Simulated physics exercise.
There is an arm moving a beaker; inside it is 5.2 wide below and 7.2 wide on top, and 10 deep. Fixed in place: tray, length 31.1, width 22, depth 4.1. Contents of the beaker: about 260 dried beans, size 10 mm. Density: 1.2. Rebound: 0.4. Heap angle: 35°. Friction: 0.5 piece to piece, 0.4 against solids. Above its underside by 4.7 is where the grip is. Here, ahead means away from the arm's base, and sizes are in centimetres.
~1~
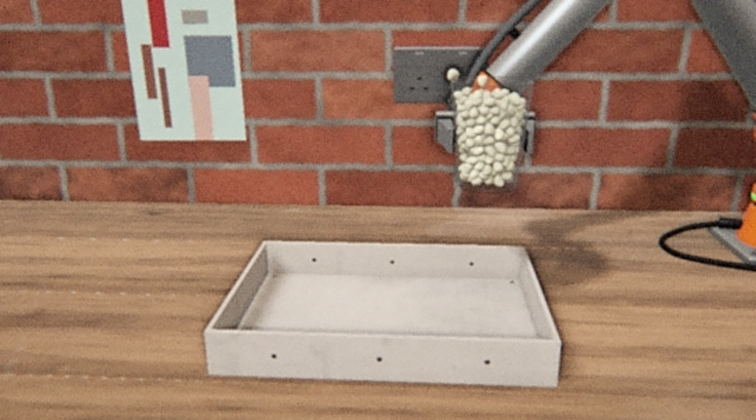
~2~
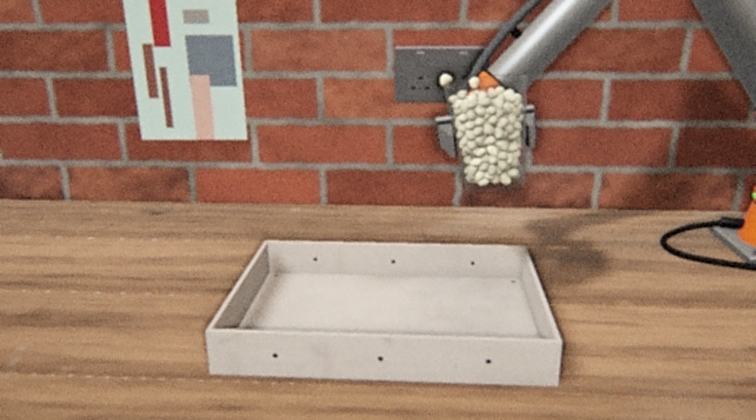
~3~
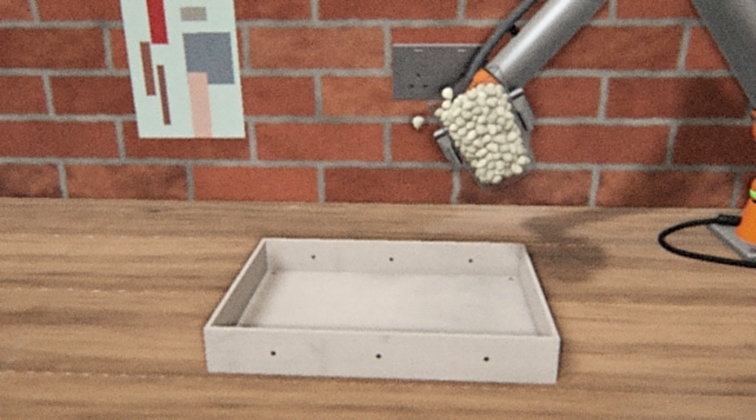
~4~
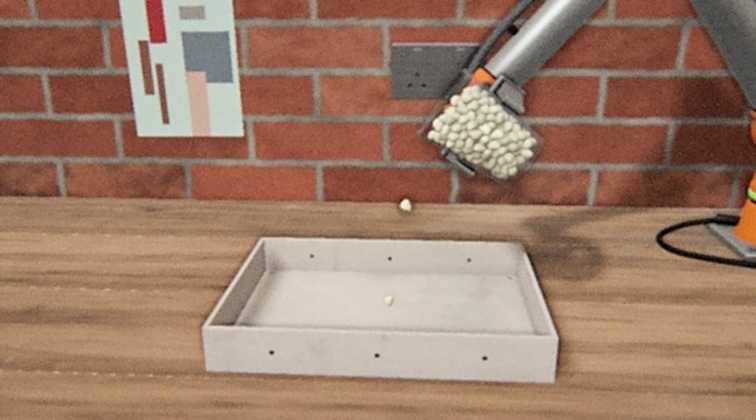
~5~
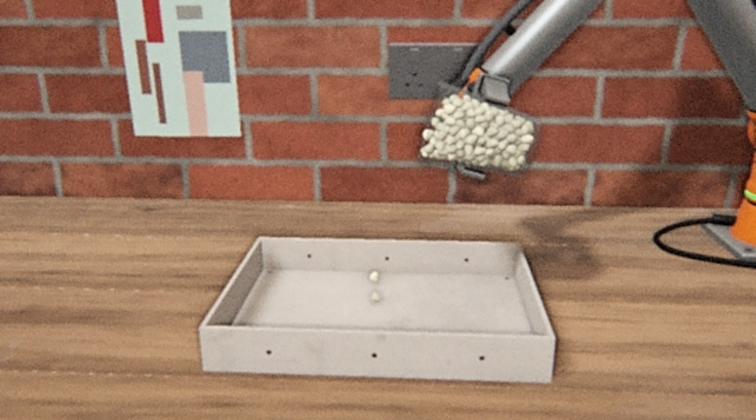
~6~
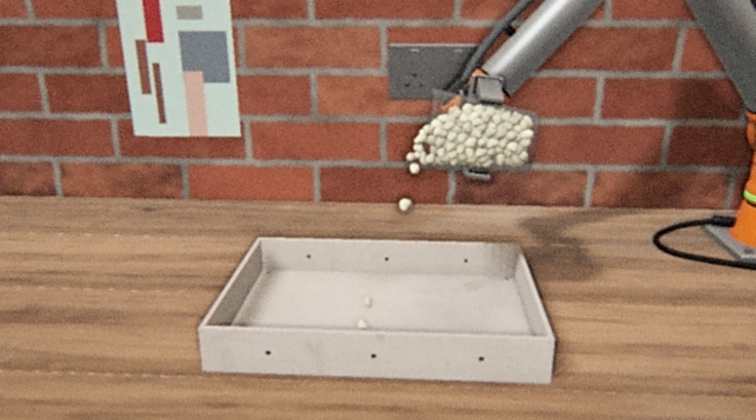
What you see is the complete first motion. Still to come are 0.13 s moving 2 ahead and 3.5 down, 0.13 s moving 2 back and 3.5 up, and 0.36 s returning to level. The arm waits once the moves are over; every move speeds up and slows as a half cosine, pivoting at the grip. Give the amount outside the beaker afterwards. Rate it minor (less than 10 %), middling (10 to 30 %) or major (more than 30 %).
Middling, 10 to 30 %.
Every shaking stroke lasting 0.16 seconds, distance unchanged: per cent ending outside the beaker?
That change gives some 15 percent.
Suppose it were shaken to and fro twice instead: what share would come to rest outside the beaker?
Roughly 20 in a hundred.
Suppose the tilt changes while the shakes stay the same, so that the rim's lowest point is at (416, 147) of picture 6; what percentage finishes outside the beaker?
Around 5 in a hundred.
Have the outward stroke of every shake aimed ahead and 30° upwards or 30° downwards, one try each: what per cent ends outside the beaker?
I'd say close to 60 percent for the first and close to 30 percent for the second.
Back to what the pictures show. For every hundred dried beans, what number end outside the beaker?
20 per cent, give or take.
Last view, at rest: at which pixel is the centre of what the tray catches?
Estimated centre at around (352, 315).
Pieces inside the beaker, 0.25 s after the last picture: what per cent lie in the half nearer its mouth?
Near 50 %.
Then, 0.25 s on, tilted 83° forward, highest piece 22 above the table; 223 in the beaker, 18 in the tray, 18 in flight or on a rim.
Then, 0.50 s on, tilted 22° forward, highest piece 24 above the table; 211 in the beaker, 45 in the tray, 3 in flight or on a rim.
Then, 0.82 s on, level, highest piece 25 above the table; 211 in the beaker, 48 in the tray.
Then, 1.87 s on, level, highest piece 25 above the table; 211 in the beaker, 48 in the tray.
In the end, 211 in the beaker, 48 in the tray. That is 19 % outside the beaker.
